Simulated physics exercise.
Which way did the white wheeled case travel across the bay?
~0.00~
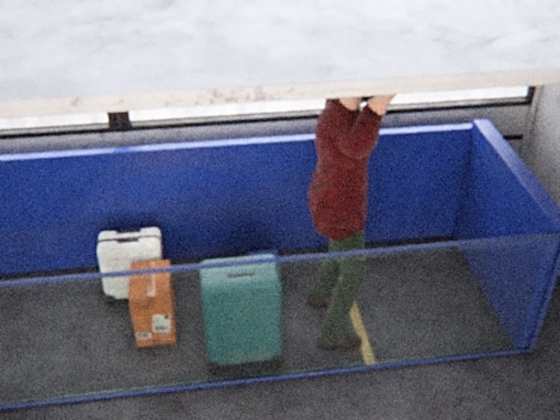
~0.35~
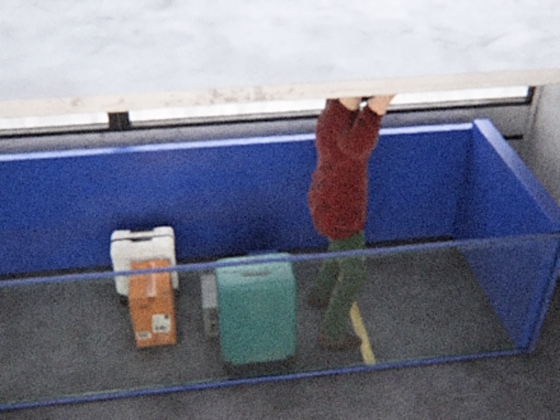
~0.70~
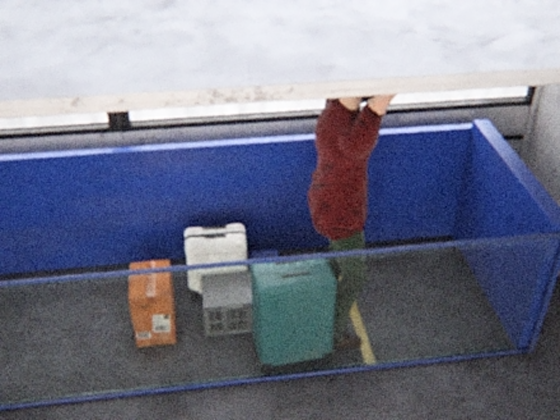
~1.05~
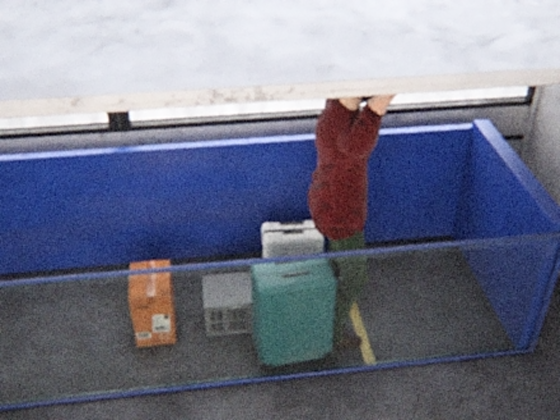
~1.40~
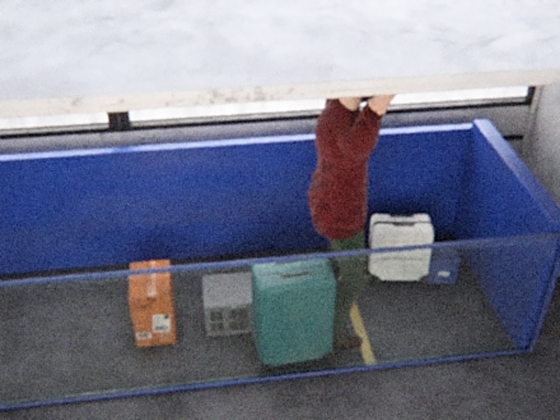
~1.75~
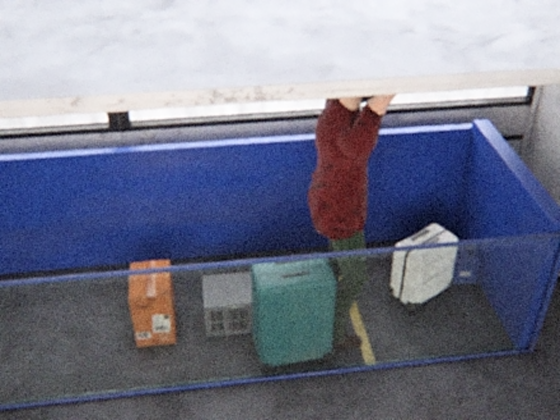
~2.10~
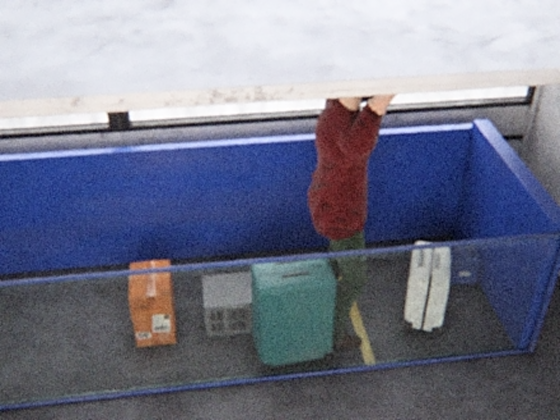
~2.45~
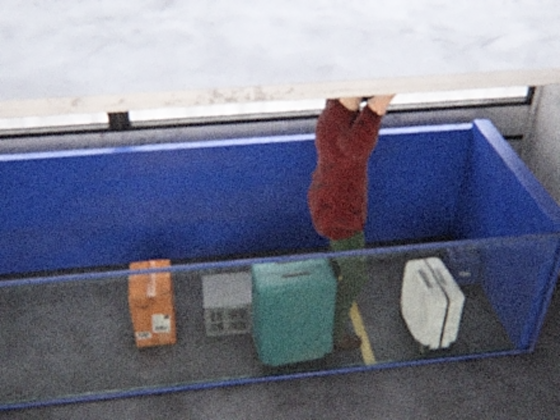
It travelled to the right, passing behind the standing person and ending up beyond the yellow line.
